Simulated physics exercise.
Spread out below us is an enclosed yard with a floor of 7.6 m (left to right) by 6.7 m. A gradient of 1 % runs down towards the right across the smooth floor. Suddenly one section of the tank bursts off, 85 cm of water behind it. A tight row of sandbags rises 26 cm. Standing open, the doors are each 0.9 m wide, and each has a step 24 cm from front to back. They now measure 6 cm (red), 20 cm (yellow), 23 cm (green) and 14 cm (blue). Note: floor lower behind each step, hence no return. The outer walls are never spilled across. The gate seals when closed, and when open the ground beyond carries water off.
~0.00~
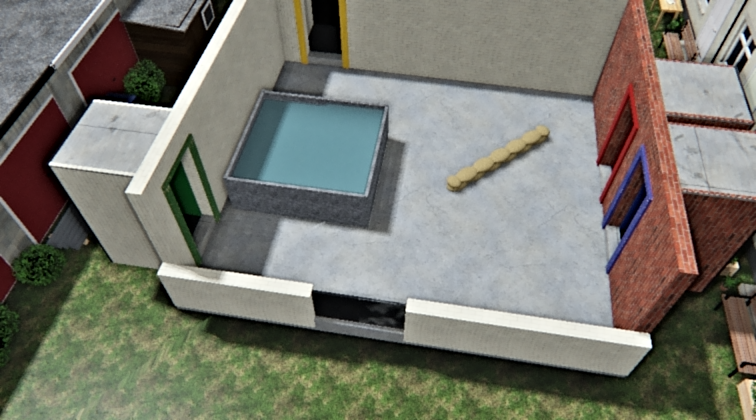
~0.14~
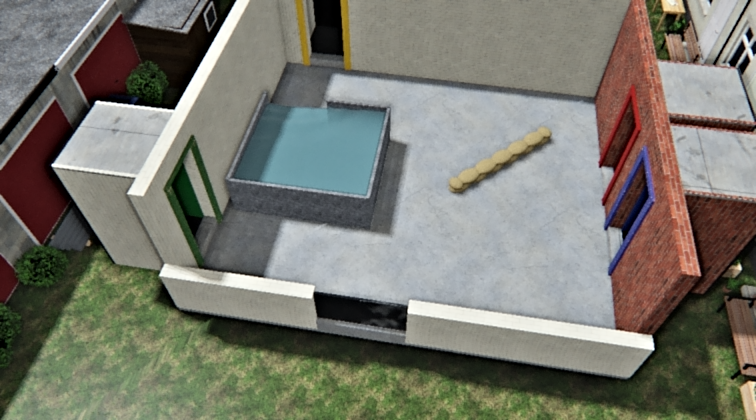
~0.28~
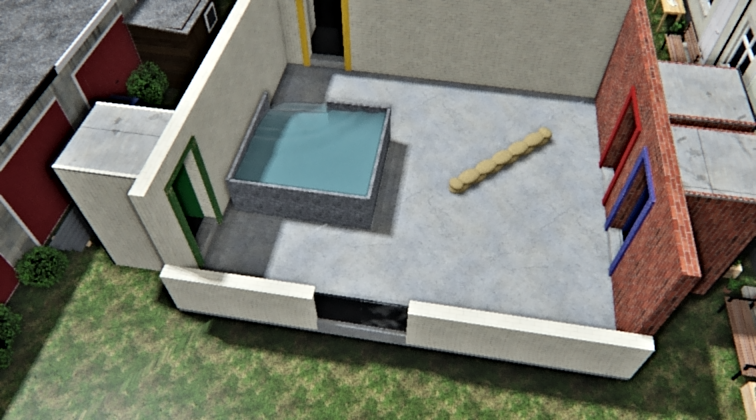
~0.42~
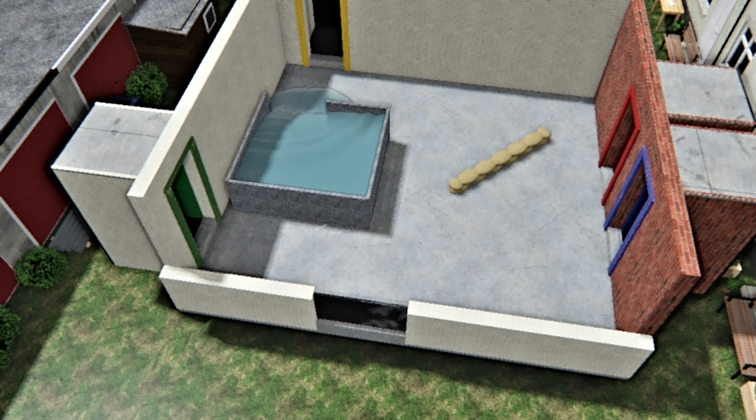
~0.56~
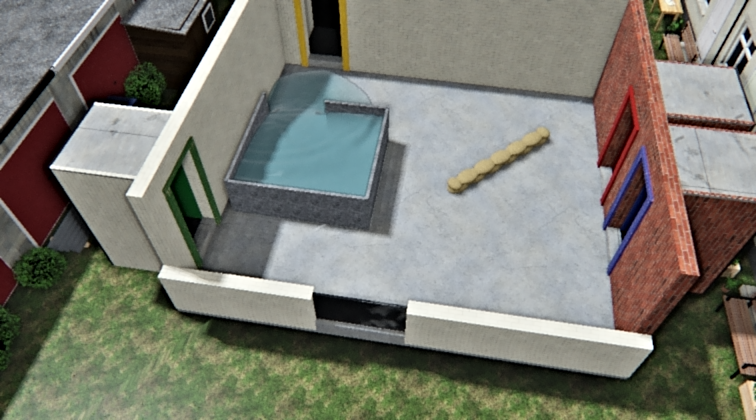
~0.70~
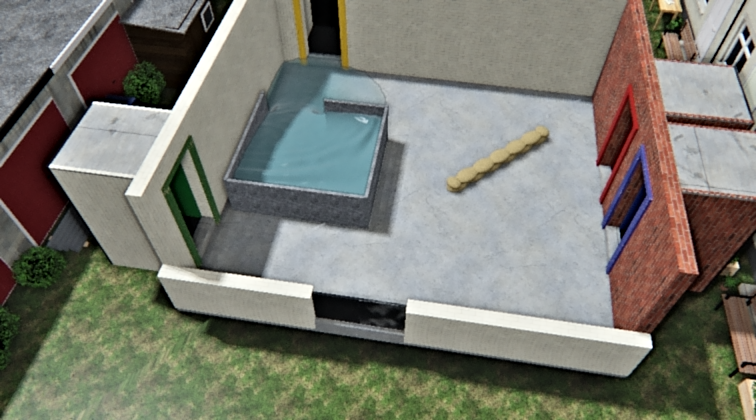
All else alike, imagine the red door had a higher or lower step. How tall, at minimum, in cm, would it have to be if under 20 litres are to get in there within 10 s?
It would need to be about 7.5 cm tall.
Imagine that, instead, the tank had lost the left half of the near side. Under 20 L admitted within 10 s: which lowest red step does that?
Some 14.5 cm.
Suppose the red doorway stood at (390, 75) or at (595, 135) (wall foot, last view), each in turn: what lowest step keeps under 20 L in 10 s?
Minimums: Roughly 20 cm and 29 cm.
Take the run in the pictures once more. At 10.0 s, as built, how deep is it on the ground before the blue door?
It works out to about 5.0 centimetres deep.
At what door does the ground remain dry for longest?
Blue.
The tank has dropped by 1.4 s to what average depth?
On average, around 62 cm.
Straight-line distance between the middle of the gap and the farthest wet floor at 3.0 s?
Roughly 7.0 metres.
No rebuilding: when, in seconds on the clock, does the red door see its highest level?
The level tops out near 7.5 seconds.
After 1.4 s water covers 15 % of the floor, deepest (72 cm) near (290, 68); it has not reached the red door.
After 3.0 s water covers 35 % of the floor, deepest (47 cm) near (334, 68); it has not reached the red door.
After 10.0 s water covers 95 % of the floor, deepest (20 cm) near (583, 96); 9 cm at the red door, 32 litres in over its 6 cm step.
At the red door as built, the water arrived by 3.9 s and peaked near 11 cm at 7.4 s.
Run again over the same 10 s with other heights there, 27 litres in over 6.5 cm, 9 litres over 9 cm. The limit of 20 litres is kept from about 7.5 cm up.
